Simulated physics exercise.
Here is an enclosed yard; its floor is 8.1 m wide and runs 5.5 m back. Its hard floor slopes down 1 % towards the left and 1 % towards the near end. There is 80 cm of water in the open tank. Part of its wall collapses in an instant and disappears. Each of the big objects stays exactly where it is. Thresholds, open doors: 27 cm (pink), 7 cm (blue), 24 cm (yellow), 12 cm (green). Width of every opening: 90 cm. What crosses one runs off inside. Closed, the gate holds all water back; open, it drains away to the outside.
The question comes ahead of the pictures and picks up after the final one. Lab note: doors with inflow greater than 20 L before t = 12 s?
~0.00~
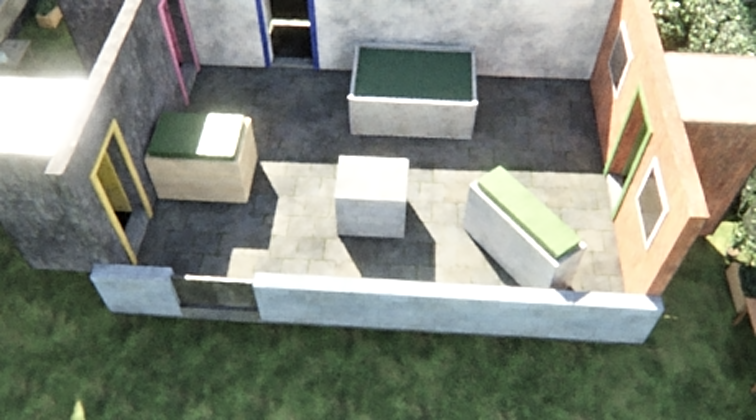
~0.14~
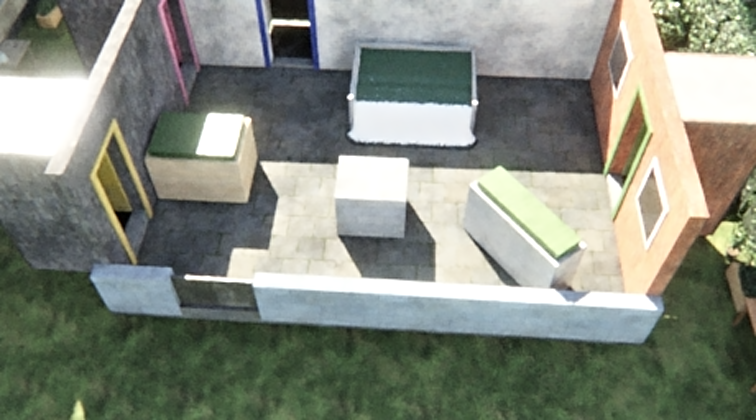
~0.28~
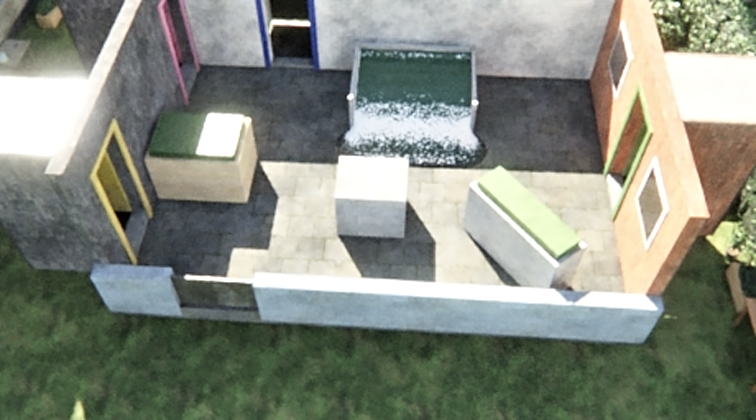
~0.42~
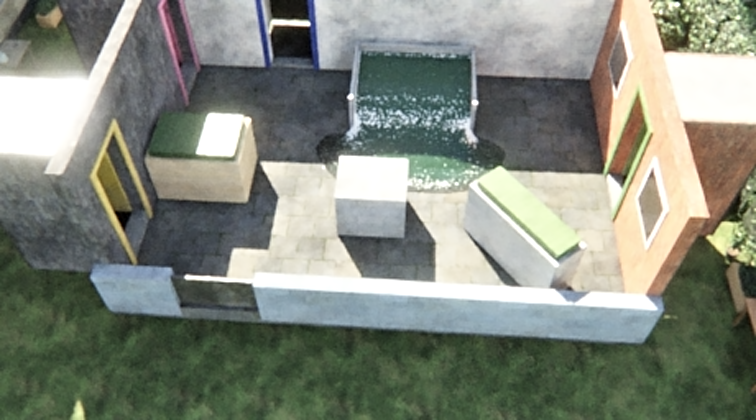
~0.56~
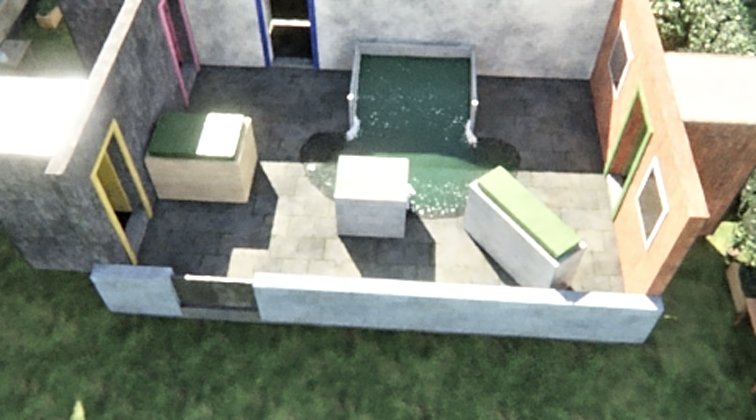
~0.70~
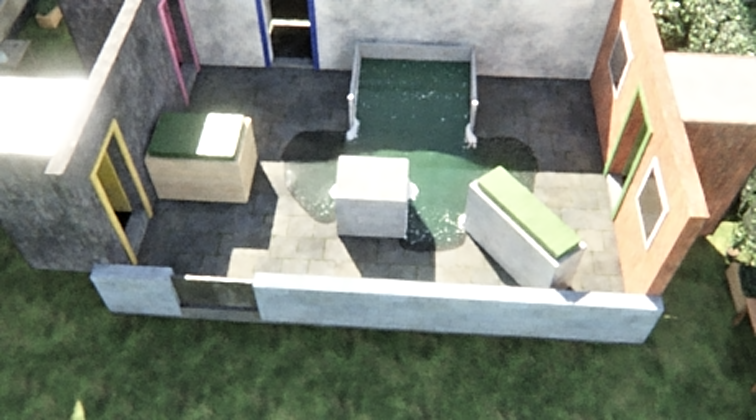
Outcome: Pink door: Within the limit; blue door: Within the limit; yellow door: Within the limit; green door: Within the limit.
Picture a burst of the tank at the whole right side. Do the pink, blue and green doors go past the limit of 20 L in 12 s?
Outcomes - pink: Not exceeded, blue: Not exceeded, green: Exceeded.
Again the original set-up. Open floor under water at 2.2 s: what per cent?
Wet share: Near 55 percent.
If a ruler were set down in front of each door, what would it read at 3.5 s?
Depths in centimetres - pink: 6, blue: 2, yellow: 17, green: 14.
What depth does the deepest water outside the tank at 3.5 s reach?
Around 34 centimetres.
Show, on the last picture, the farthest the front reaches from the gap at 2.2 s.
I'd mark it close to (126, 291).
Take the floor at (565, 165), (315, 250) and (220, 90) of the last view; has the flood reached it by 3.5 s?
Respectively: Got hit, got hit, got hit.
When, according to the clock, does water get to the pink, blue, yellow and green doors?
Times: Pink 3.2 seconds, blue 3.4 seconds, yellow 2.0 seconds, green 2.2 seconds.
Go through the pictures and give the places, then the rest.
In the first frame, the open tank at (414, 76) is whole and still, 80 cm deep.
In the second frame, water pours out at (411, 124) and has run 1.2 m, to (474, 139); typically 10 cm deep outside, 80 cm at the open tank's back.
In the third frame, the front is at (481, 153), 1.4 m from the gap at (411, 125); 1.7 m2 of floor is under water; 73 cm left at the back of the open tank.
In the fourth frame, the front is at a hidden place, 1.7 m from the gap at (411, 126); 3.7 m2 of floor is under water; 68 cm left at the back of the open tank.
In the fifth frame, the front is at a hidden place, 2.1 m from the gap at (411, 127); 5.6 m2 of floor is under water; 66 cm left at the back of the open tank.
In the sixth frame, the front is at (445, 246), 2.7 m from the gap at (411, 127); 7.4 m2 of floor is under water; 56 cm left at the back of the open tank.
After 1.4 s water covers 35 % of the floor and is deepest (49 cm) near (389, 191); pink door not reached, blue door not reached, yellow door not reached, green door not reached.
After 2.2 s water covers 55 % of the floor and is deepest (38 cm) near (126, 291); pink door not reached, blue door not reached, yellow door 8 cm at the sill, 0 L in, green door 2 cm at the sill, 0 L in.
After 3.5 s water covers 75 % of the floor and is deepest (34 cm) near (126, 291); pink door 6 cm at the sill, 0 L in, blue door 2 cm at the sill, 0 L in, yellow door 17 cm at the sill, 0 L in, green door 14 cm at the sill, 7 L in.
After 7.0 s water covers 95 % of the floor and is deepest (18 cm) near (347, 303); pink door 8 cm at the sill, 0 L in, blue door 3 cm at the sill, 0 L in, yellow door 17 cm at the sill, 0 L in, green door 5 cm at the sill, 11 L in.
After 12.0 s water covers 95 % of the floor and is deepest (14 cm) near (126, 291); pink door 9 cm at the sill, 0 L in, blue door 6 cm at the sill, 1 L in, yellow door 12 cm at the sill, 0 L in, green door 5 cm at the sill, 11 L in.
